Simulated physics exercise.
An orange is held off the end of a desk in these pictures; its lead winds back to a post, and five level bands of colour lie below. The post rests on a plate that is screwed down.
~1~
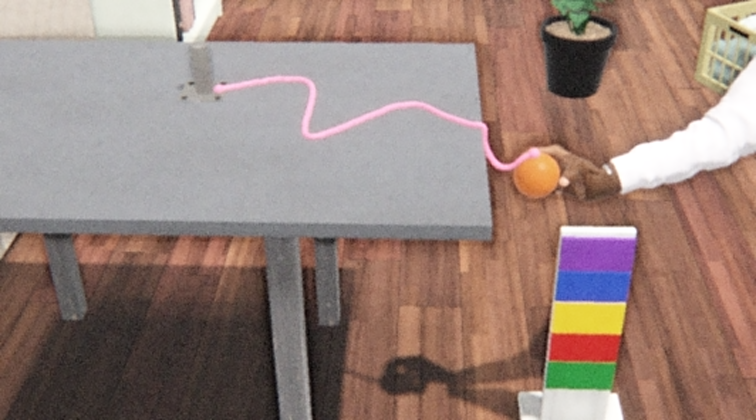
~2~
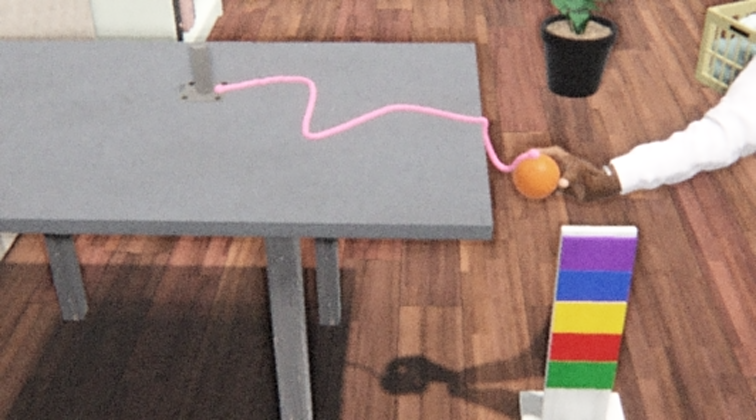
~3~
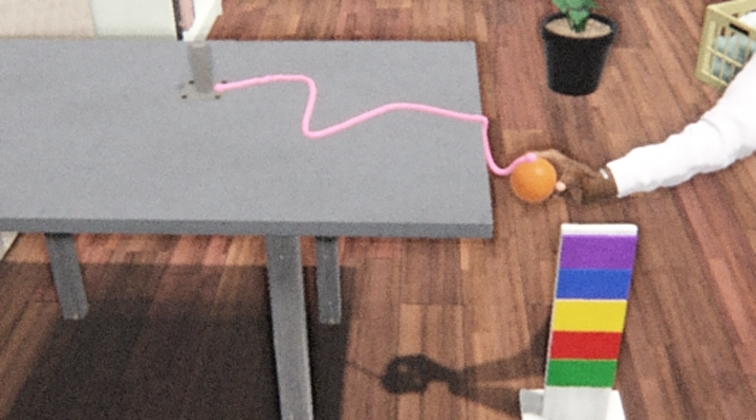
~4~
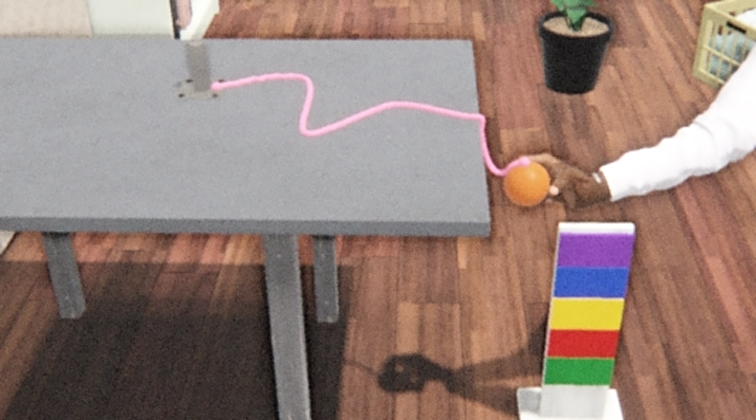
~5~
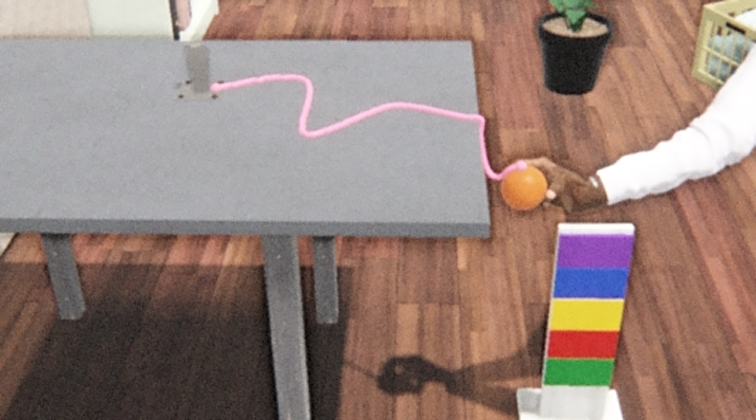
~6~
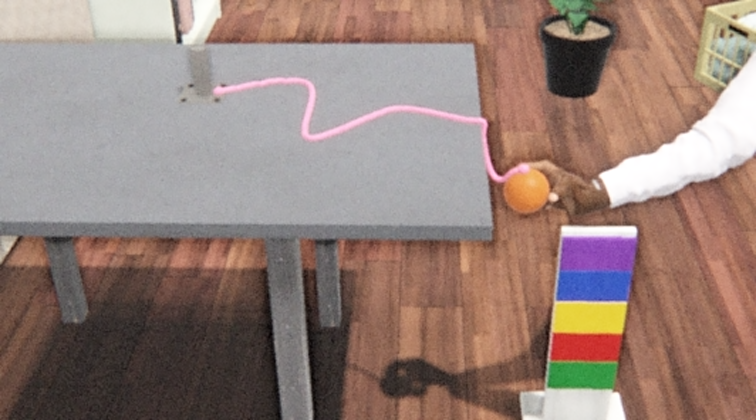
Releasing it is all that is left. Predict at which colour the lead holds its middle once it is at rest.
At red, I would say.
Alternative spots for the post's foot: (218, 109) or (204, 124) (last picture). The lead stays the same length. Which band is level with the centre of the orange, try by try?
First try: Green; second try: Green.
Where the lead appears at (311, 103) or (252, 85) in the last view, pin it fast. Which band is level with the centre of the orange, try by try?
Each in turn comes out as yellow, red.
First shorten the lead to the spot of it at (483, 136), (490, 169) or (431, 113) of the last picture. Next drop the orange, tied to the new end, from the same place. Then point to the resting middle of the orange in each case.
Try 1: (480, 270); try 2: (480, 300); try 3: (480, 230).
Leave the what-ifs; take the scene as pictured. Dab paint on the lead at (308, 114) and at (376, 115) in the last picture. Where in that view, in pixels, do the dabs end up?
At (380, 111), then (481, 151).
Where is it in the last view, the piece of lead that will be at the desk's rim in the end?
Approximately at (356, 123) in the final frame.
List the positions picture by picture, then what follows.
Orange (536, 175); purple (597, 256); blue (593, 288); yellow (588, 319); red (584, 349); green (580, 377), in the first picture.
Orange (536, 176); lead through (263, 82) (312, 98) (318, 136) (393, 108) (480, 125), in the second picture.
Orange (534, 180), in the third picture.
Orange (527, 184); lead through (260, 80) (309, 95) (315, 133) (390, 106) (478, 121), in the fourth picture.
Orange (524, 188), in the fifth picture.
Orange (527, 191); lead through (262, 84) (311, 100) (317, 138) (392, 110) (480, 125), in the sixth picture.
A little later, orange near (448, 331); level with red.
Next, orange near (489, 337); level with red.
When it is over, orange near (469, 333); level with red. At red.
